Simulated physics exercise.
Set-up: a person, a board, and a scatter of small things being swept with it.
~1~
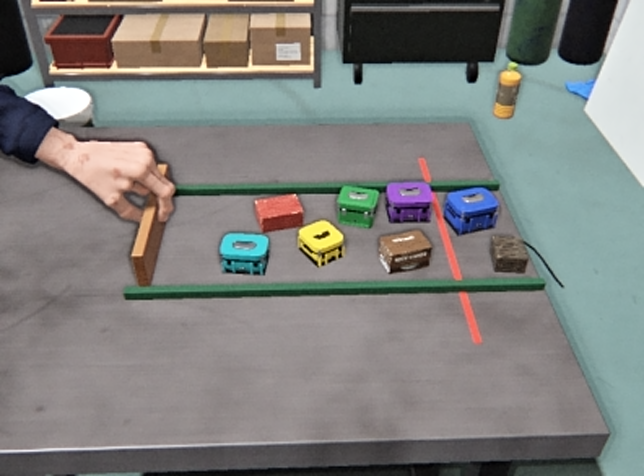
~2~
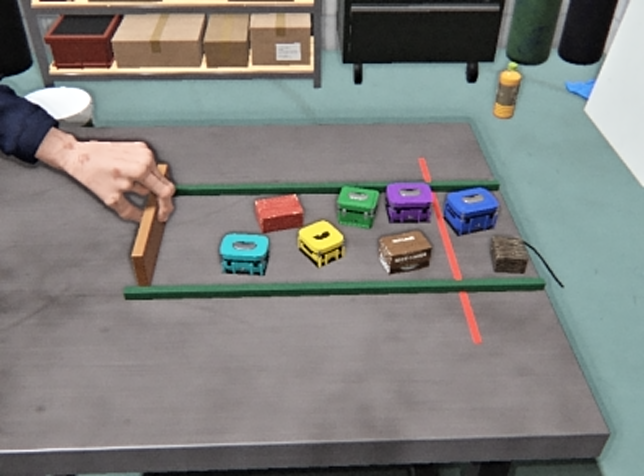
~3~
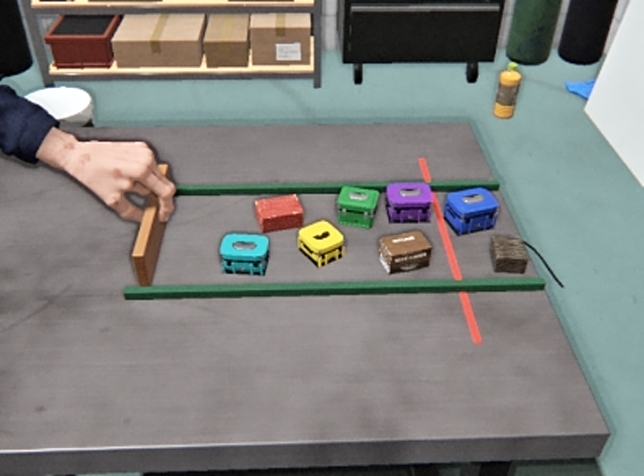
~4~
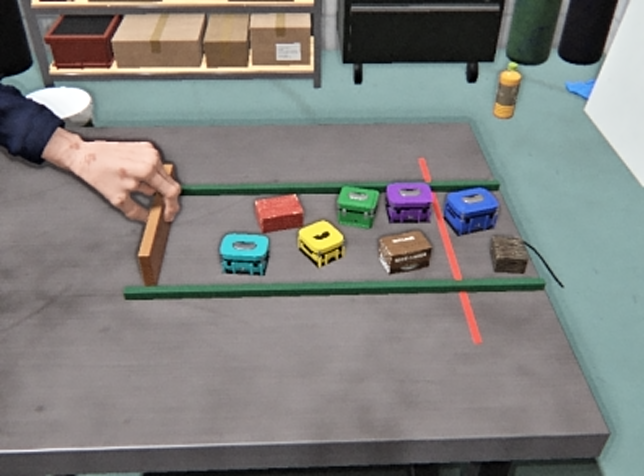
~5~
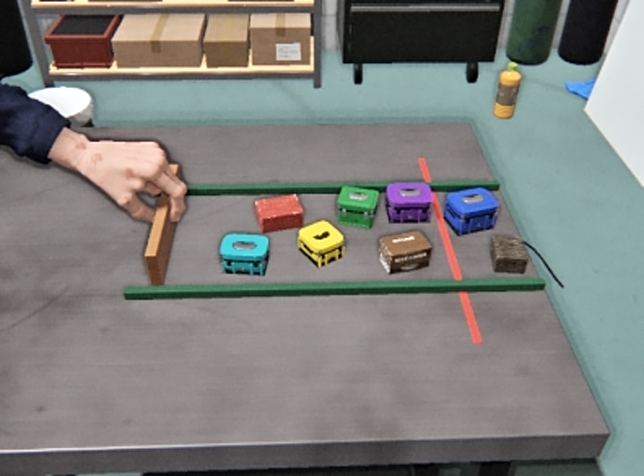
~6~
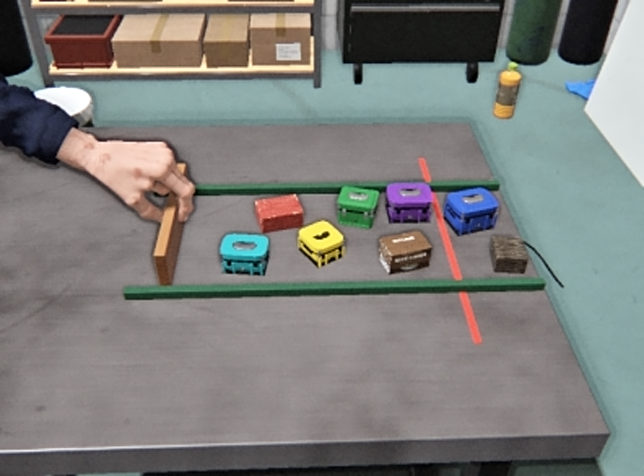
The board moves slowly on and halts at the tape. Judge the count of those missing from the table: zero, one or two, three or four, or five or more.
Tally: Three to four.
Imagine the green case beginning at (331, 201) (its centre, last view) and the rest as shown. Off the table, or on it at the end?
Here it holds its spot.
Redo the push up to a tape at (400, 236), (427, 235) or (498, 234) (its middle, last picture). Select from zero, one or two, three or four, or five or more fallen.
In turn: 1 or 2, three or four, at least five.
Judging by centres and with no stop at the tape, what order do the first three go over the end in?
Blue case, purple case, black block.
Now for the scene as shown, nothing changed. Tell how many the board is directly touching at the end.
It ends up touching 2.
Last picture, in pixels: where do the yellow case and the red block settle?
Positions - first (498, 232), then (462, 213).
A little later, none off yet; black block at rest near (509, 255); blue case at rest near (471, 211); purple case at rest near (409, 203).
When it is over, the number that fall off is three or four; down, purple case, blue case and black block.
